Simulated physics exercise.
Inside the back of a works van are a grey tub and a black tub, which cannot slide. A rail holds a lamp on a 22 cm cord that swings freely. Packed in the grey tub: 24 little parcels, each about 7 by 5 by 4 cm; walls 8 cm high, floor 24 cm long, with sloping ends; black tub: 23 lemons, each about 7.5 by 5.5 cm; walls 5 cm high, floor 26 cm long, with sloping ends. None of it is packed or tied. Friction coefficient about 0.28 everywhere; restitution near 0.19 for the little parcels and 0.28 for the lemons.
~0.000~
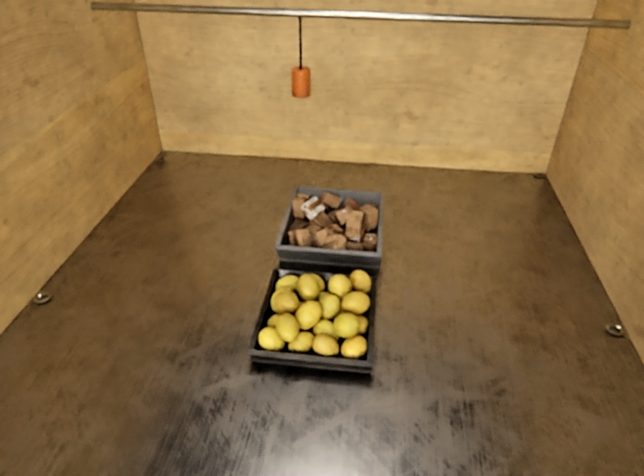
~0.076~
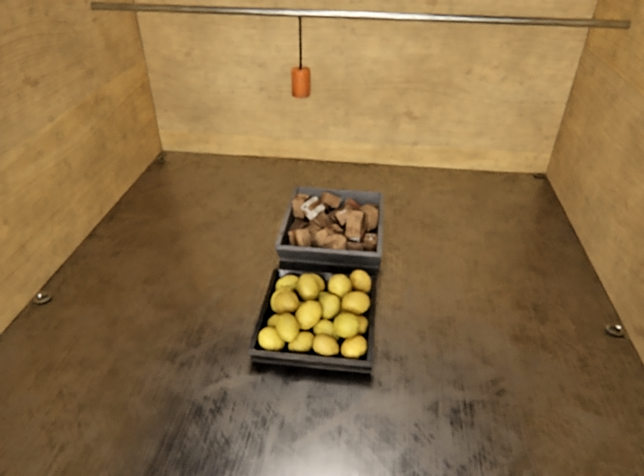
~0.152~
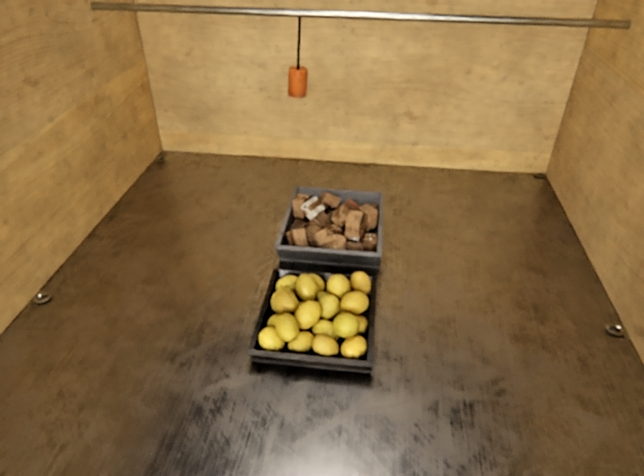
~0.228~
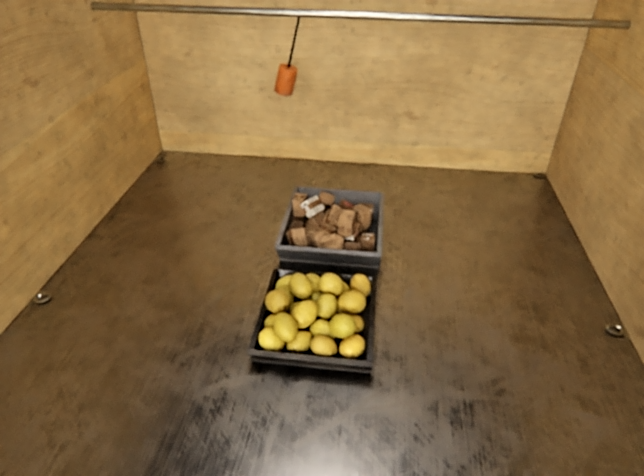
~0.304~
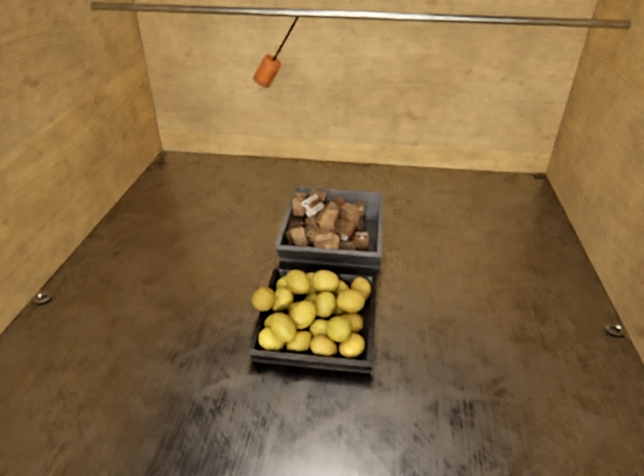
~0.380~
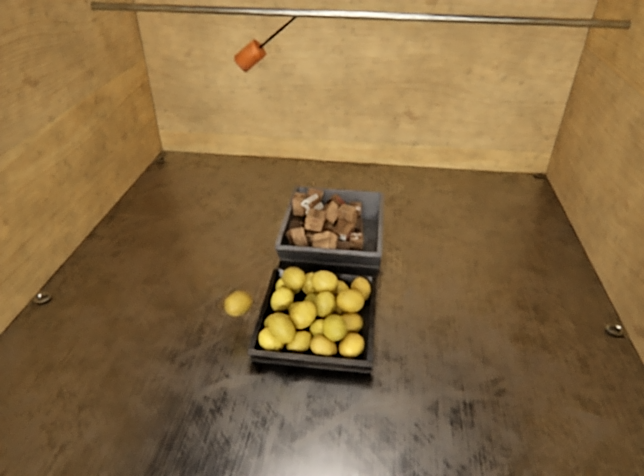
To begin with, an orange lamp hangs straight down from a rail above a grey tub of small brown parcels and a black tub of lemons. The lamp then swings left, higher and higher, as the parcels and lemons shift left, and one lemon leaves the black tub over its left side.
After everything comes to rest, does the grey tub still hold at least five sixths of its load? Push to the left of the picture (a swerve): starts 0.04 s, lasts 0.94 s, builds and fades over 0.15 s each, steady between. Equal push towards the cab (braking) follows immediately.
Yes: Spill: Shy of one sixth.
After 0.72 s, grey tub 23 in, 1 out and black tub 20 in, 3 out.
After 1.15 s, grey tub 23 in, 1 out and black tub 18 in, 5 out.
After 1.75 s, grey tub 23 in, 1 out and black tub 16 in, 7 out.
When it is over (at 2.52 s), grey tub 23 in, 1 out and black tub 16 in, 7 out. Asked share, 1 of 24, 4 per cent.
